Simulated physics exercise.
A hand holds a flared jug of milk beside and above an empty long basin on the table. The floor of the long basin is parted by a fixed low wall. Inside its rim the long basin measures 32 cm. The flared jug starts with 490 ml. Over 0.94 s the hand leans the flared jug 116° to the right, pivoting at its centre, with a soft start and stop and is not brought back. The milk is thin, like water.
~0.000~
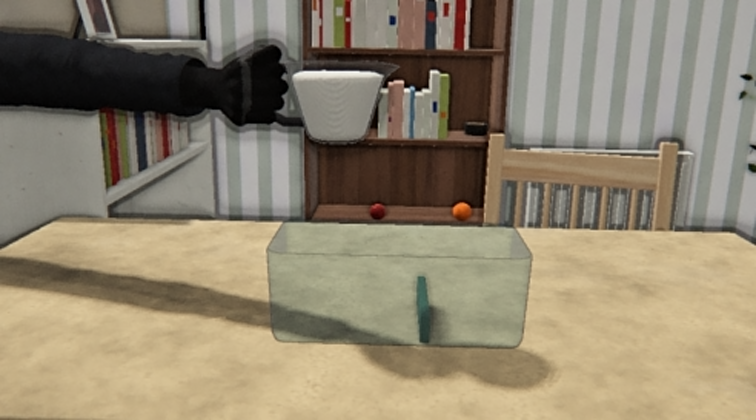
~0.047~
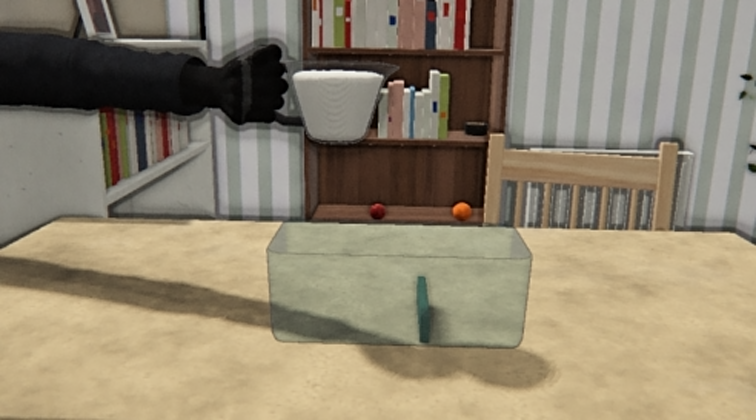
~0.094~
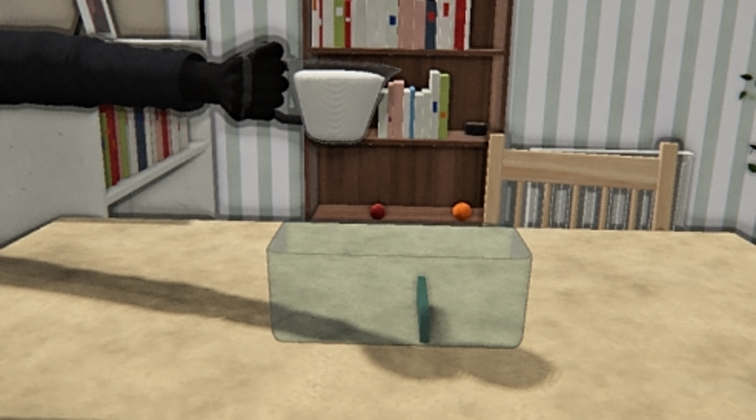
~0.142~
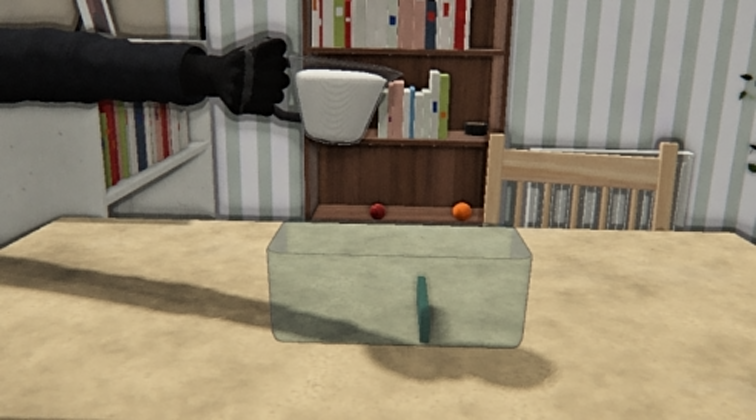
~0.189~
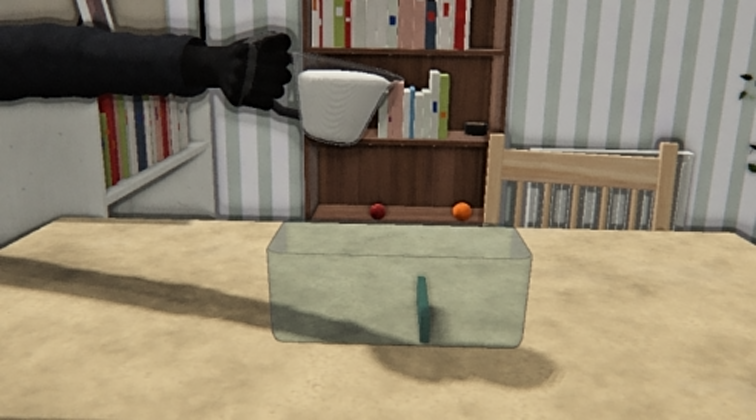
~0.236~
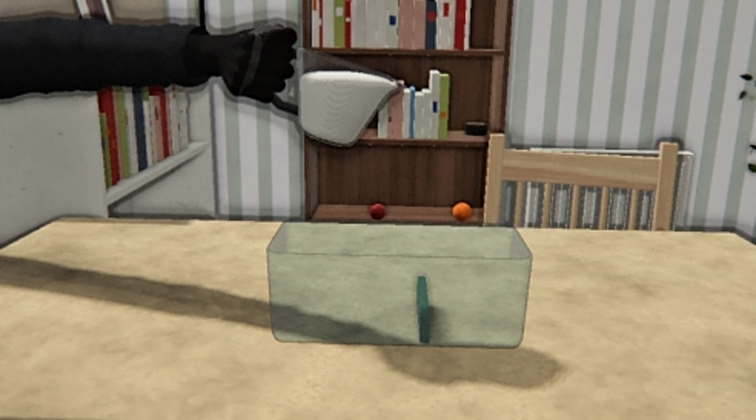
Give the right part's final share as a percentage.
About 68 per cent.
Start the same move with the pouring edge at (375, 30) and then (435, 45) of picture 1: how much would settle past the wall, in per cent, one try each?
In turn about 45 and 75 per cent.
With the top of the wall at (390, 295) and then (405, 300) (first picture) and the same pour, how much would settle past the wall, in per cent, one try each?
First 90, then 75 per cent.
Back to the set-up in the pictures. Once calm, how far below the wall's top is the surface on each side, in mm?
Some 30 mm on the left and 16 mm on the right.
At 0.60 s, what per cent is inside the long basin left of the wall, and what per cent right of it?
Left about 0, right about 20.
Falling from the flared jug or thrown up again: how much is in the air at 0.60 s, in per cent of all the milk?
Some 36 per cent.
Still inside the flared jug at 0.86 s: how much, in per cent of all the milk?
Some 1 per cent.
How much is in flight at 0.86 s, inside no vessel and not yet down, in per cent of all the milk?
Some 7 per cent.
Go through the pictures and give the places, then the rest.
In the first frame, it leans 0°; its right rim is at (400, 66); the milk meets the walls at (293, 74) and (384, 76); the long basin's rim runs from (276, 236) to (523, 242); the wall's top is at (423, 296).
In the second frame, it leans 1°; its right rim is at (400, 66); the milk meets the walls at (294, 74) and (384, 77).
In the third frame, it leans 3°; its right rim is at (401, 69); the milk meets the walls at (295, 73) and (385, 77).
In the fourth frame, it leans 6°; its right rim is at (403, 73); the milk meets the walls at (297, 72) and (387, 79).
In the fifth frame, it leans 11°; its right rim is at (405, 79); the milk meets the walls at (299, 73) and (390, 80).
In the sixth frame, it leans 17°; its right rim is at (407, 86); the milk meets the walls at (302, 75) and (397, 83).
By 0.60 s the tilt is 82° and 43 per cent is still to pour, 0 is left of the wall and 21 right of it.
By 0.86 s the tilt is 114° and 1 per cent is still to pour, 23 is left of the wall and 69 right of it.
By 1.14 s the tilt is 116° and 0 per cent is still to pour, 30 is left of the wall and 68 right of it.
By 1.44 s the tilt is 116° and 0 per cent is still to pour, 30 is left of the wall and 68 right of it.
At rest 30 per cent lies left of the wall, 68 right of it and 2 outside.
